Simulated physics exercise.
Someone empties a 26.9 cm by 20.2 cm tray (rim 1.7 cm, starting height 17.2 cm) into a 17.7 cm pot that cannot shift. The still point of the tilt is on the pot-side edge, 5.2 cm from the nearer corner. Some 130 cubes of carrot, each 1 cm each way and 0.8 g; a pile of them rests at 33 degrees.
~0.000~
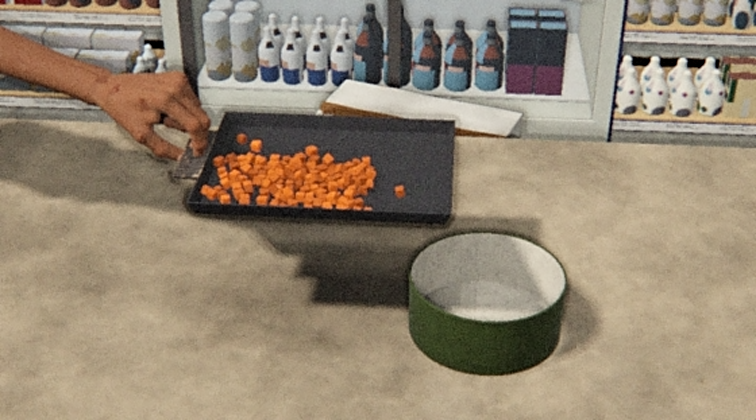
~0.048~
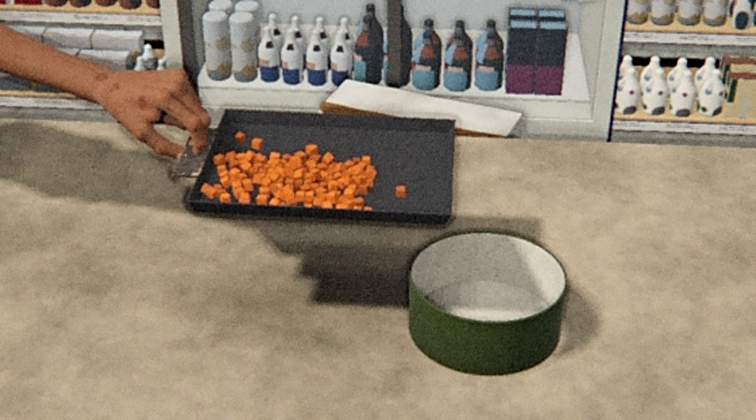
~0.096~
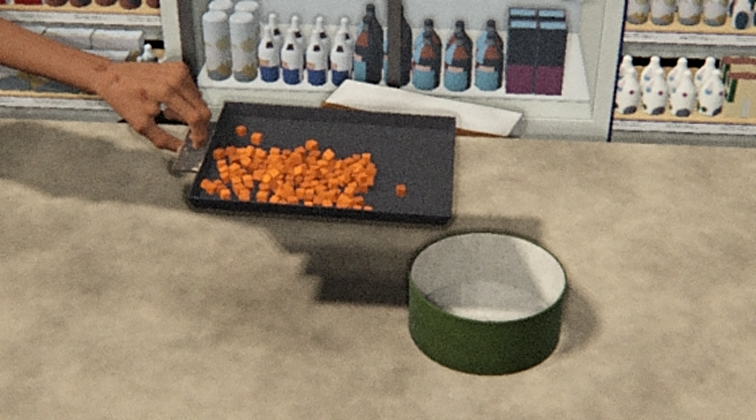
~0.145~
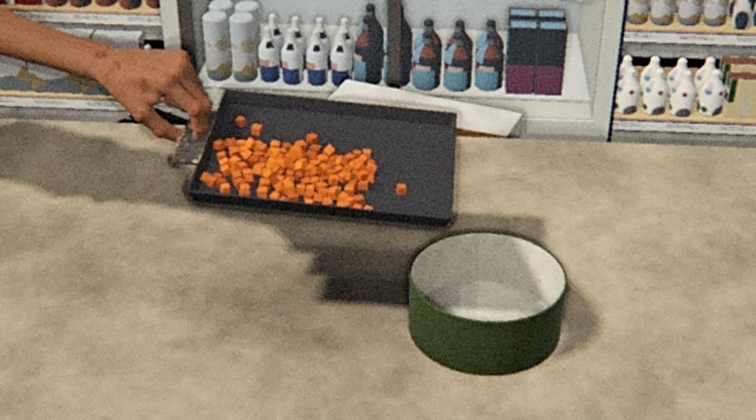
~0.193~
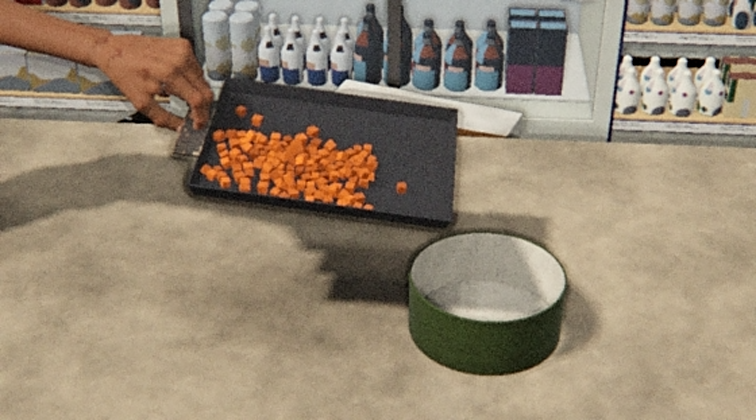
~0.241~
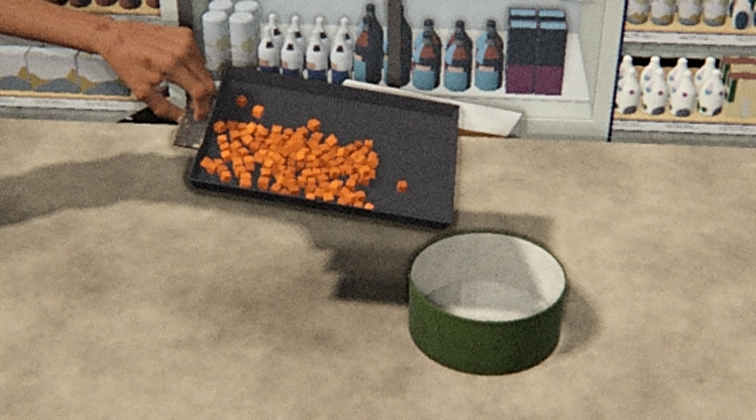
On a mottled counter in front of shop shelves lined with bottles, a hand at the left grips a dark tray scattered with small orange carrot cubes, beside a green pot with a white inside. The tray starts level, then its left side rises steadily into a slight slant while the cubes barely shift.
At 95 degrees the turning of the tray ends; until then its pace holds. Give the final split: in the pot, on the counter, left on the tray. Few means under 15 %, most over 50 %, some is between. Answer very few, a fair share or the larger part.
In the pot: The larger part; on the counter: A fair share; left on the tray: Very few.
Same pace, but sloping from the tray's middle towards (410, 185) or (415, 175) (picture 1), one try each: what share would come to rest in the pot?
Some 95 and 75 per cent.
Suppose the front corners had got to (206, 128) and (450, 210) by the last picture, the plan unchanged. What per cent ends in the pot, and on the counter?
Pot 65, counter 35.
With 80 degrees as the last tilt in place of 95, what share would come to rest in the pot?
In that case some 60 per cent.
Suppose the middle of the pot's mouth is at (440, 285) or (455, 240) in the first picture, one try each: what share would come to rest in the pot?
Some 90 and 0 per cent.
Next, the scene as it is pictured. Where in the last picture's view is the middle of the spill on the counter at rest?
At about (451, 408).
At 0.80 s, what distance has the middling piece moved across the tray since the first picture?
Some 6 cm.
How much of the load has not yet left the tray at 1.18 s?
Roughly 45 per cent.
After 0.80 s, tilt 51 degrees; the tray holds 95 %, the pot 0 %.
After 1.18 s, tilt 78 degrees; the tray holds 45 %, the pot 25 %.
Then, at 1.64 s, tilt 95 degrees; the tray holds 0 %, the pot 65 %.
At rest (2.7 s), pot 65 %, counter 35 %, tray 0 %.
